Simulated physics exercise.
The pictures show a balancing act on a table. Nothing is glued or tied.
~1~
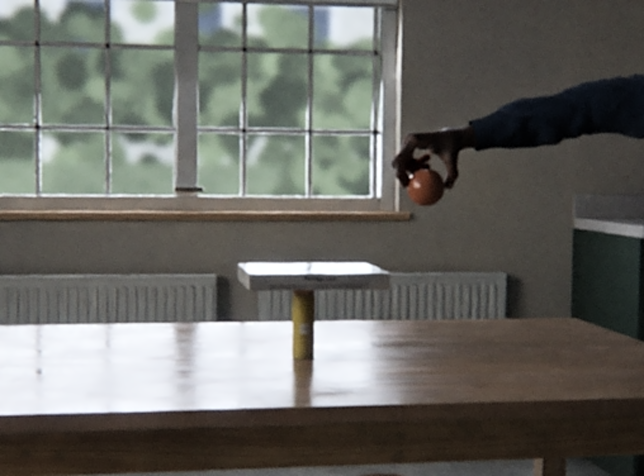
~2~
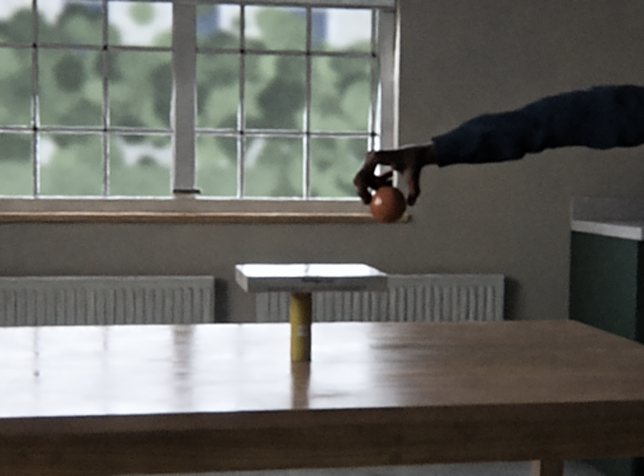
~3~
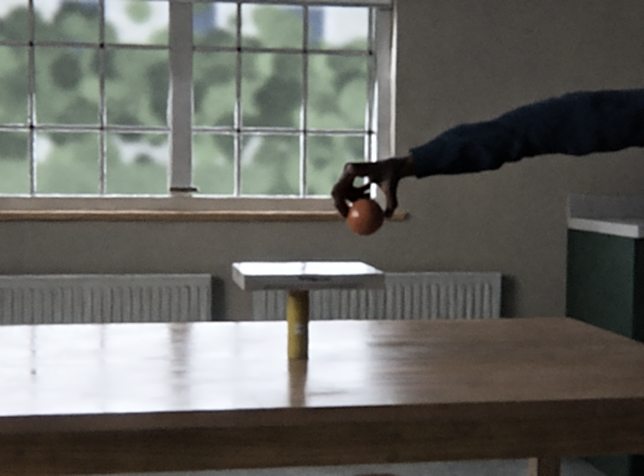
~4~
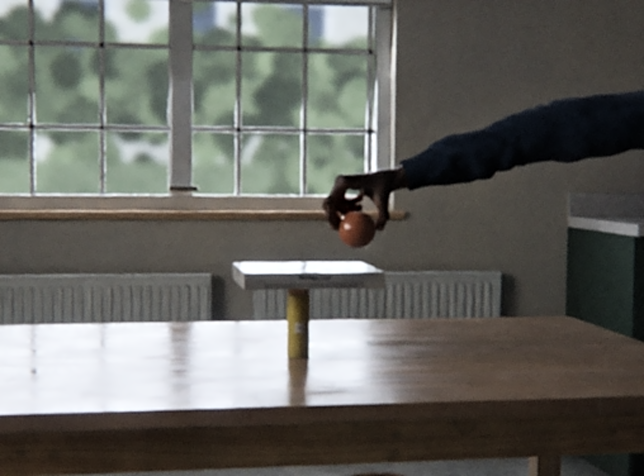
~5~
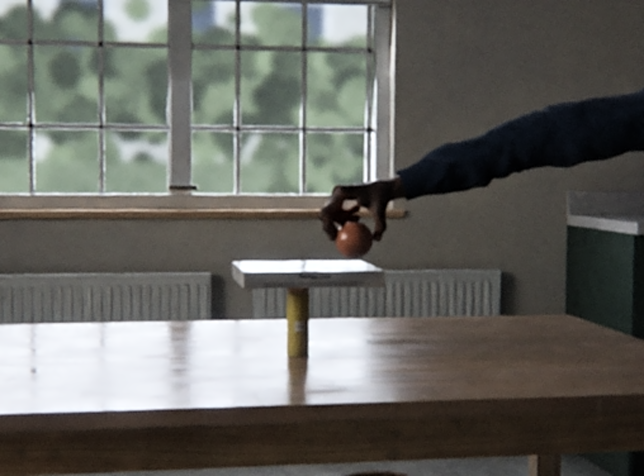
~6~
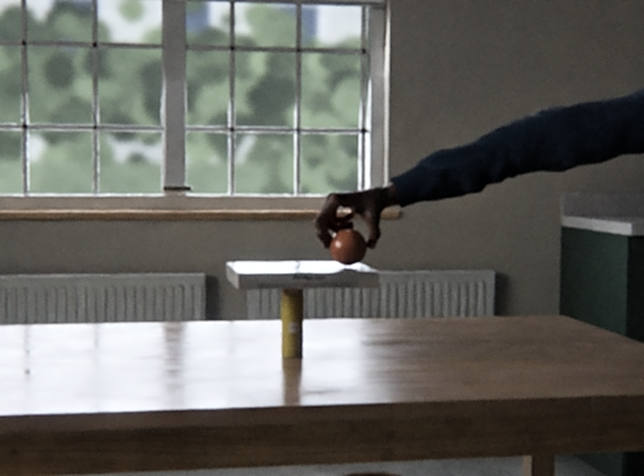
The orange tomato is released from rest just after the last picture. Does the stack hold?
Outcome: The stack gives way.
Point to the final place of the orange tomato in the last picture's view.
At about (408, 336).
Then, 0.40 s later than the last frame, orange tomato now fallen; white packet tilted by 67°.
Then, 0.70 s later than the last frame, white packet now fallen; yellow shaker tilted by 71°.
When it is over, fallen, orange tomato, yellow shaker and white packet. End places, in pixels of the last picture, orange tomato near (408, 336). The stack loses its balance.
